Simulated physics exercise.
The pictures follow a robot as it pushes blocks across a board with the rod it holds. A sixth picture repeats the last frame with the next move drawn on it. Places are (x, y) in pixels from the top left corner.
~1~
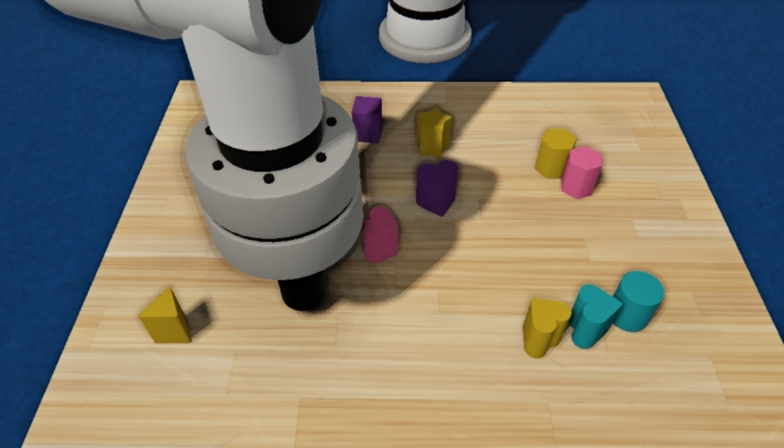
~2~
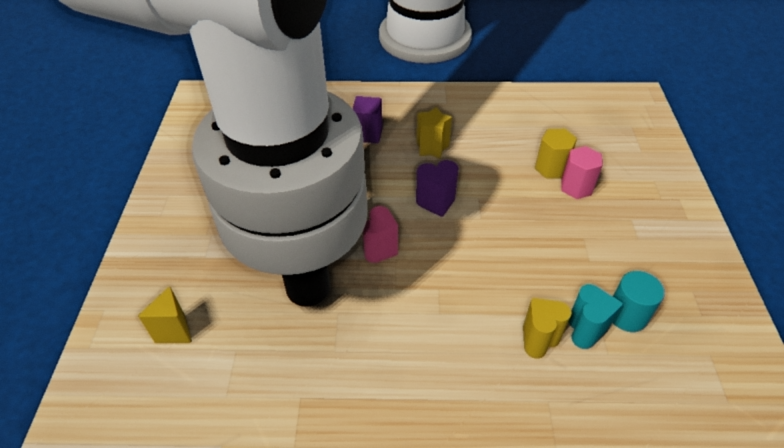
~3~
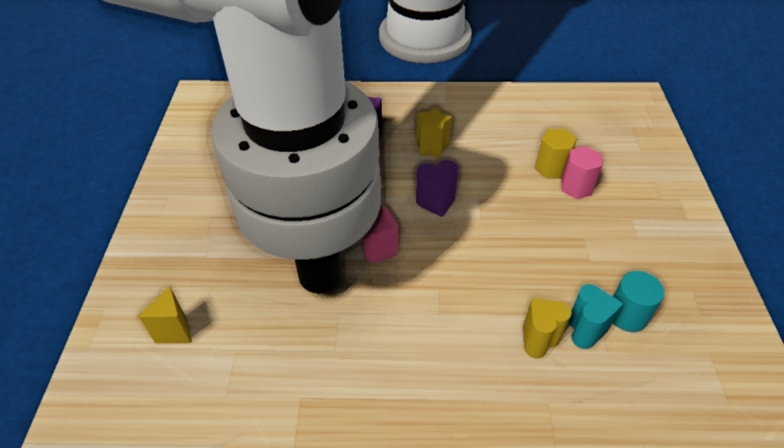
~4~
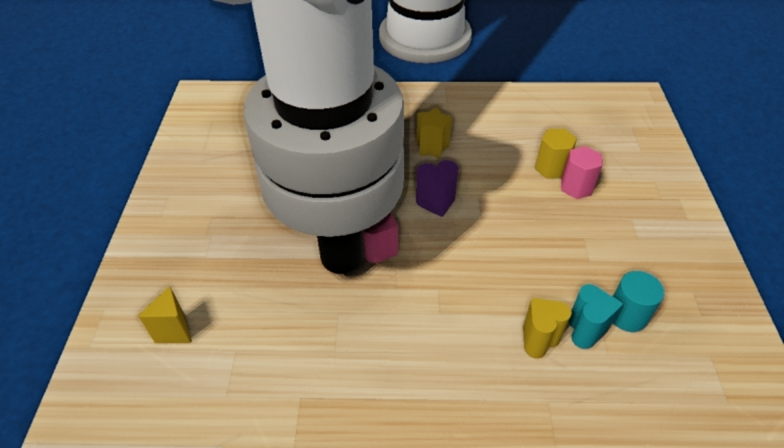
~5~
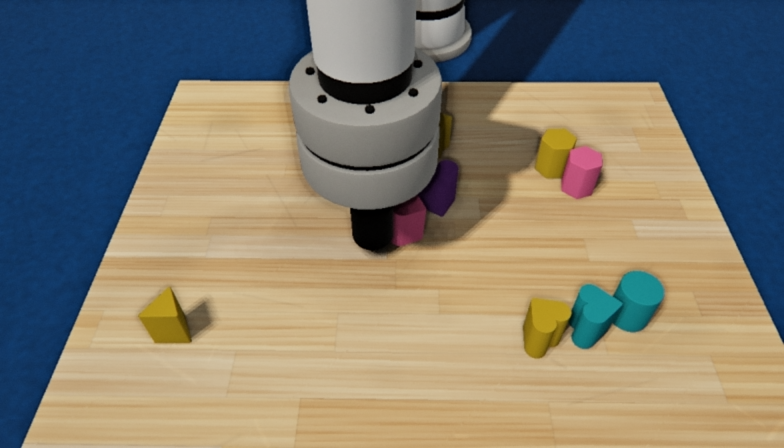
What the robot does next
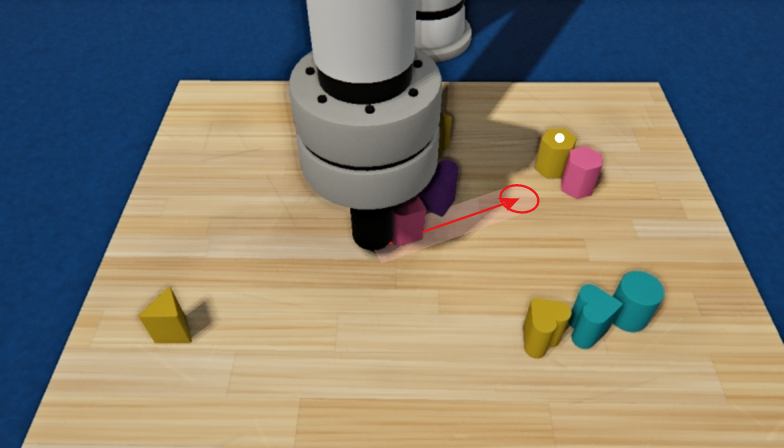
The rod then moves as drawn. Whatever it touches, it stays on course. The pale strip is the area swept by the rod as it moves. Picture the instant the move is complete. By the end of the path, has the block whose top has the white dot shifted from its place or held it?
At the end of the path, the block whose top has the white dot remains in its old spot.
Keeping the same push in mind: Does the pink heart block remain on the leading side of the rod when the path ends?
It seems so.
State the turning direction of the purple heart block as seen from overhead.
It twists against the clock when seen from above.
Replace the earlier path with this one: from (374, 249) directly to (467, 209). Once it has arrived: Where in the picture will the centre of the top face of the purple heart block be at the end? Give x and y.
That would be at about pixel (454, 157).
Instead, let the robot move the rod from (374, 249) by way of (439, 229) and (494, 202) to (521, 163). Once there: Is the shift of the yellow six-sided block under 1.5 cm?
It seems not.
The line goes from (374, 249) to (519, 199); the dot is on the yellow six-sided block.
On the path given first. One third of the way, rod at (427, 218); pink heart block at (455, 189), turned 50° anticlockwise; purple heart block at (444, 167), turned 30° anticlockwise.
Two thirds of the way, rod at (476, 202); pink heart block at (504, 173), turned 50° anticlockwise; purple heart block at (451, 164), turned 60° anticlockwise.
At the end, rod at (522, 186); pink heart block at (550, 157), turned 50° anticlockwise; purple heart block at (451, 164), turned 60° anticlockwise; yellow six-sided block unmoved.
